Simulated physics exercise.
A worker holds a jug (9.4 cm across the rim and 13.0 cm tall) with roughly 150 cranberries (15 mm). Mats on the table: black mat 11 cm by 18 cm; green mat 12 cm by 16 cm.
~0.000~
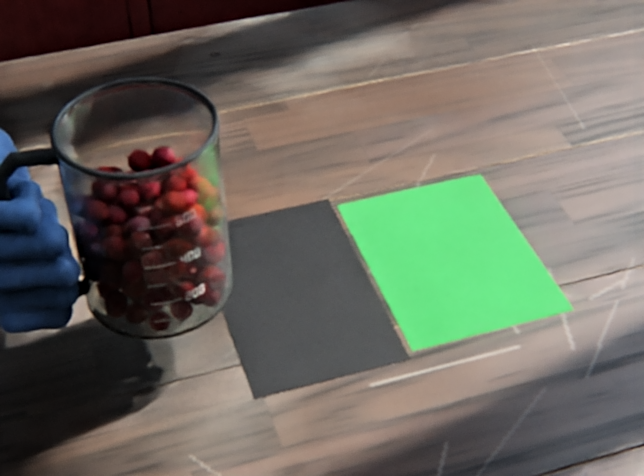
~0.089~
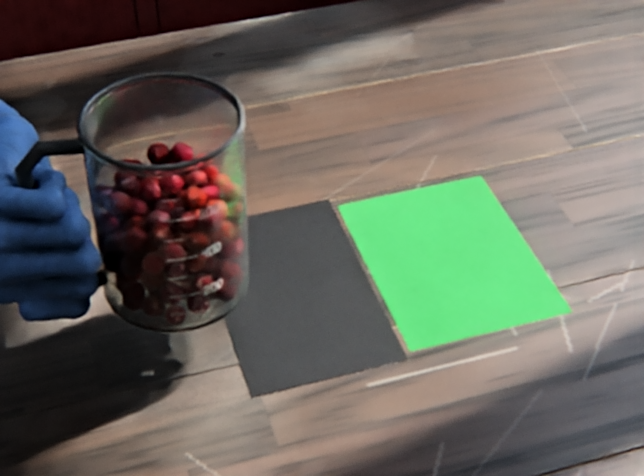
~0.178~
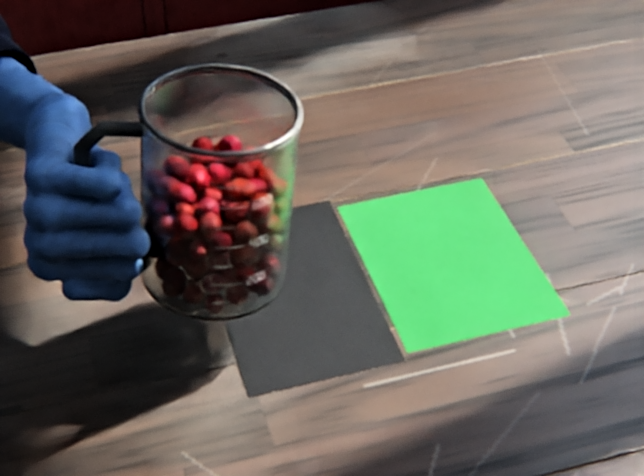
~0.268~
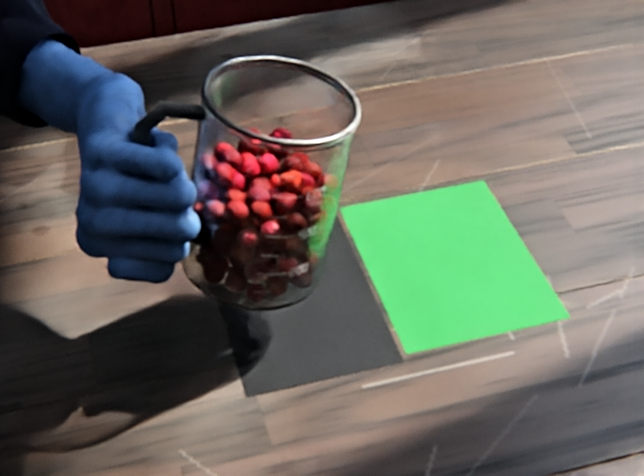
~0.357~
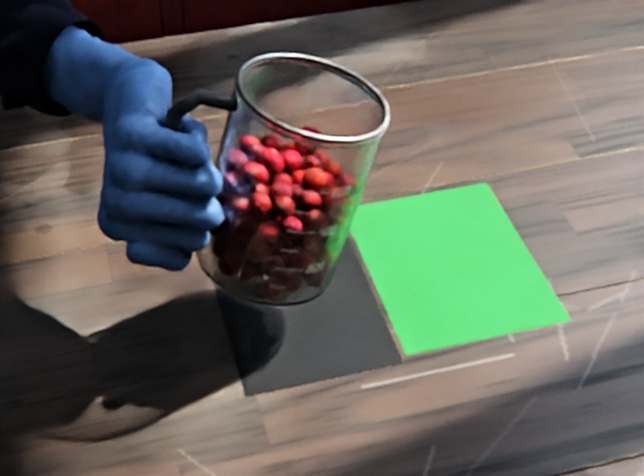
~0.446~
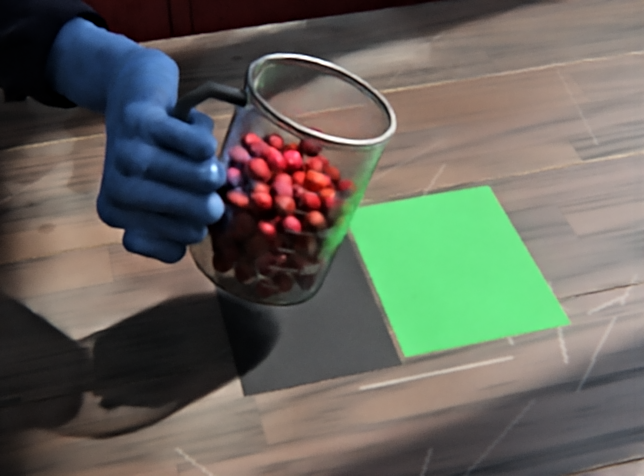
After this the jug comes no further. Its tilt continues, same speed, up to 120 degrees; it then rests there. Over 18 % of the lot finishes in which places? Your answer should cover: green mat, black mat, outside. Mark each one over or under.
My marks are as follows: Green mat - over; black mat - over; outside - under.
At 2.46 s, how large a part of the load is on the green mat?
At that moment, close to 35 % has got there.
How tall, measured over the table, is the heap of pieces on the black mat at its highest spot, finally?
Some 4.0 cm.
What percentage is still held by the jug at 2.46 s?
Roughly 50 percent of the load.
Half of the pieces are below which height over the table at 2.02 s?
About 10 cm.
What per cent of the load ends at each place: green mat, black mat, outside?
In per cent, the green mat gets 55, the black mat 40 and outside 5.
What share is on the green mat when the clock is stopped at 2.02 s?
I'd say around 0 percent.
After 1.05 s, tilt 54 degrees; jug 100 %; middle of all pieces on or above the table near (260, 202).
After 1.55 s, tilt 82 degrees; jug 100 %; middle of all pieces on or above the table near (256, 195).
After 2.02 s, tilt 107 degrees; jug 100 %; middle of all pieces on or above the table near (265, 195).
After 2.46 s, tilt 120 degrees; black mat 15 %, jug 50 %, green mat 35 %; middle of all pieces on or above the table near (349, 246).
By 3.8 s all is still; black mat 40 %, outside 5 %, jug 0 %, green mat 55 %.
